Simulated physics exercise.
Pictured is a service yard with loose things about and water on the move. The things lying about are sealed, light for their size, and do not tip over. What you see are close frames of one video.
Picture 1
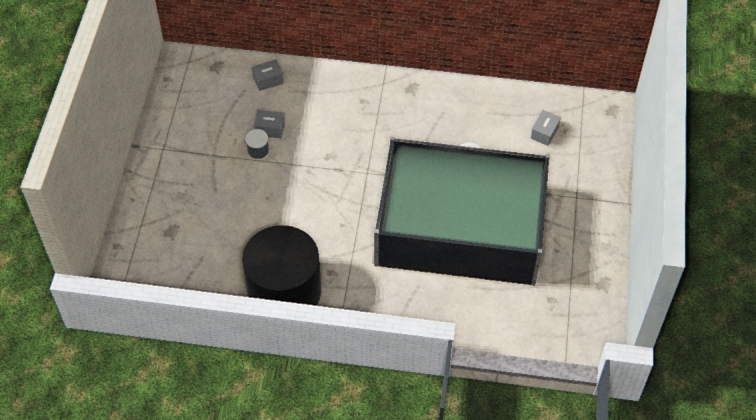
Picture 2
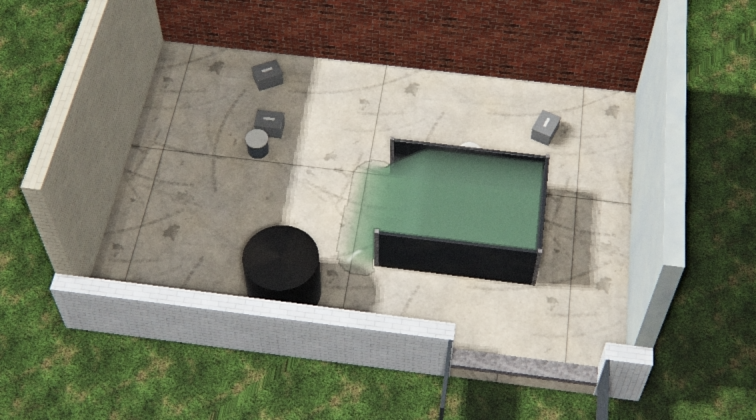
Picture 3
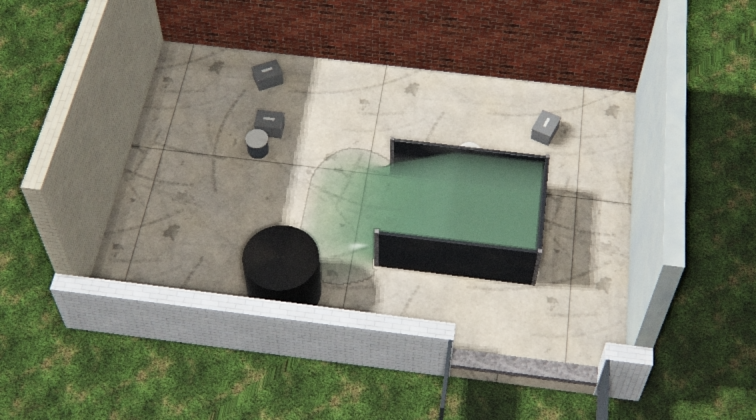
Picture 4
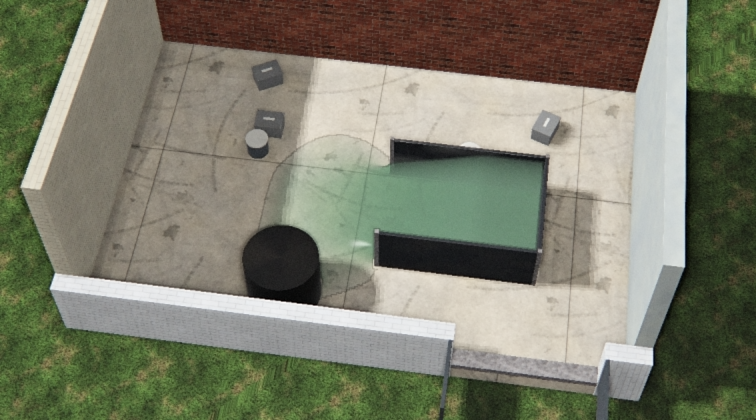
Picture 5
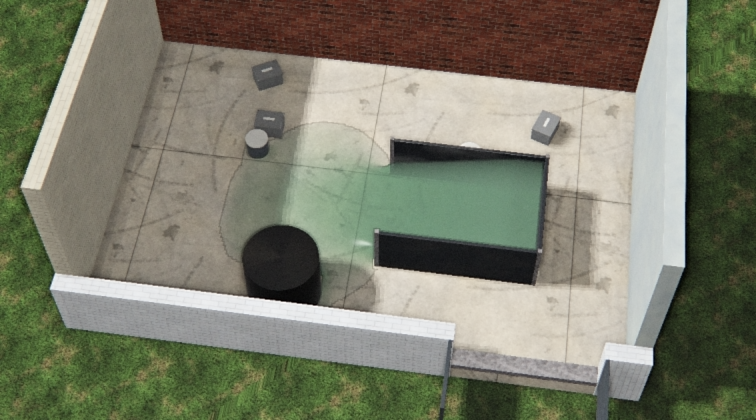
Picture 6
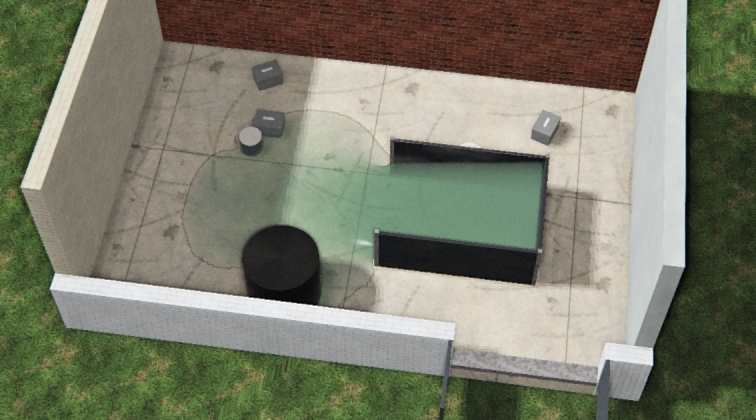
A large black-walled tank of green water stands on the right of a paved yard, seen from a fixed view high above, with a brick wall behind and pale walls around. A wide black drum sits near the front, three grey boxes and a small grey cylinder farther back. The tank's left side opens, water spreads leftward around the drum, and the small cylinder shifts slightly left.
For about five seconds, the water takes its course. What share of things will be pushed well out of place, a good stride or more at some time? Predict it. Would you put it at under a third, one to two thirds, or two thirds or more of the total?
The part that gets shoved well aside lies in the middle band.
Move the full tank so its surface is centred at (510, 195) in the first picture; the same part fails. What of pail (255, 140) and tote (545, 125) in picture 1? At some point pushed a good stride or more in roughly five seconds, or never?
In the order asked: Got displaced that much and lacked the distance.
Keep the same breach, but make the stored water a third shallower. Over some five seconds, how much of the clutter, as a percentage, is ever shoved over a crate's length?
I reckon 60 per cent of the loose things.
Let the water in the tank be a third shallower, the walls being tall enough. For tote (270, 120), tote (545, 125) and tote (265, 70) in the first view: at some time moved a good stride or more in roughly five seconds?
Well, one by one: Carried that far, not carried that far, carried that far.
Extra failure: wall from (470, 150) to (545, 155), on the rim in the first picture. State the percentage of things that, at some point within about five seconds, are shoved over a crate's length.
Roughly 100 %.
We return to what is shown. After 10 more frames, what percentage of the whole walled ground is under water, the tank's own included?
60 %.
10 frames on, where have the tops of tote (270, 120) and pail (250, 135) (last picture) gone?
They end up at about pixels (168, 35) and (160, 59).
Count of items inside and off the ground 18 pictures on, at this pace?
My count is 3.
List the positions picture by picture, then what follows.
The first frame shows a pail at (257, 138), on the bottom; a tote at (269, 119), on the bottom; 0 of 5 have shifted.
The second frame shows a pail at (257, 138) rests on the ground; a tote at (269, 119), on the bottom; 0 of 5 have shifted.
The third frame shows a pail at (257, 138) rests on the ground; a tote at (269, 119) rests on the ground; 0 of 5 have shifted.
The fourth frame shows a pail at (257, 138) rests on the ground; a tote at (269, 119) rests on the ground; 0 of 5 have shifted.
The fifth frame shows a pail at (257, 138), on the bottom; a tote at (269, 119), on the bottom; 0 of 5 have shifted.
The sixth frame shows a pail at (250, 136) rests on the ground, close to its start; a tote at (269, 119), on the bottom; 1 of 5 have shifted.
A moment on, 1 of 5 are well off their spots; 0 afloat.
Next, 3 of 5 are well off their spots; 3 afloat.
Later, 2 of 5 are well off their spots; 3 afloat.
In the end, 3 of 5 are well off their spots, and 3 have been at some point; 3 afloat.
